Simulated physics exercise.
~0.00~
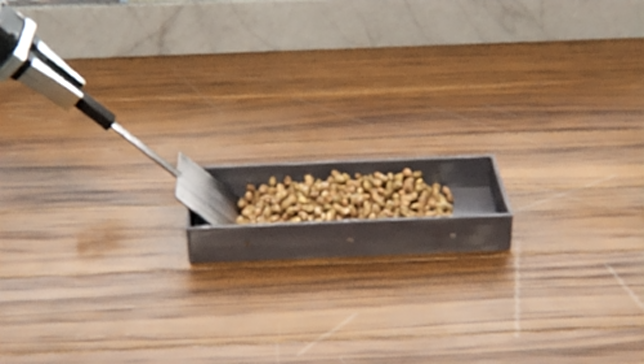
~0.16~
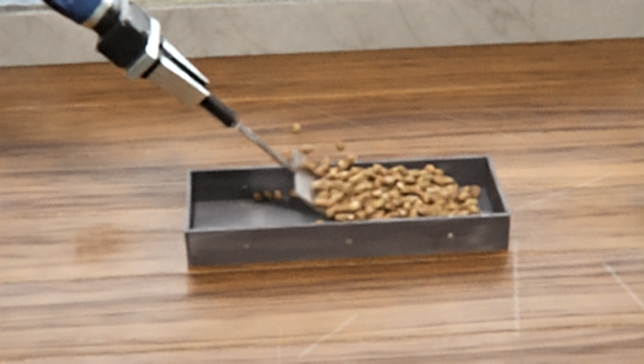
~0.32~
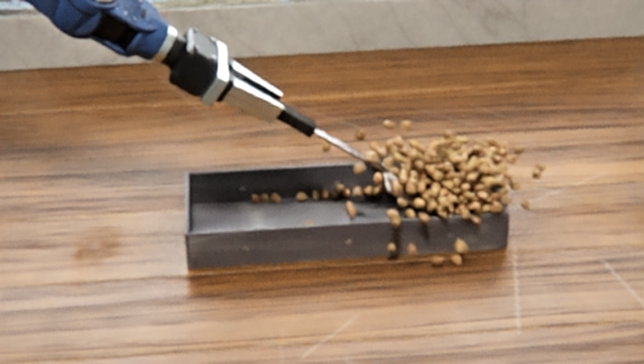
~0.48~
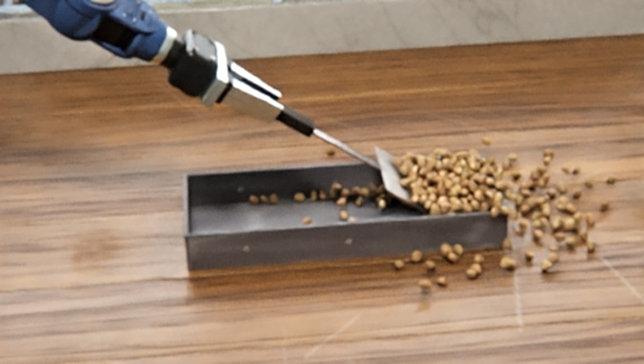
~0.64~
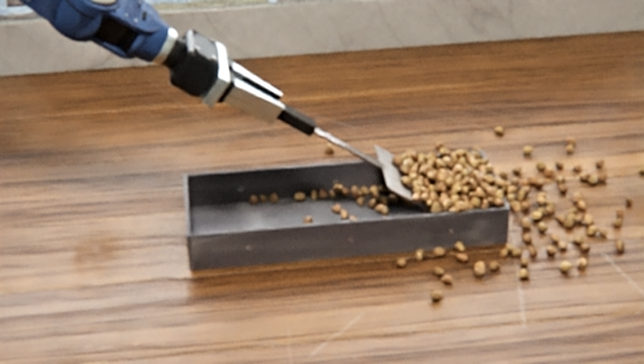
A robot arm holding a flat metal turner lowers its blade into the left end of a long dark tray of brown dried beans on a wooden surface. The blade sweeps right, bunching the beans into a heap and tossing a few upward. As it nears the right end, the pile swells above the rim and beans spill over the front and right sides. The turner stops, tilted a little flatter, while loose beans scatter across the wood. At the end, most remain heaped in the tray, with a thin trail behind the blade and a smaller share outside.
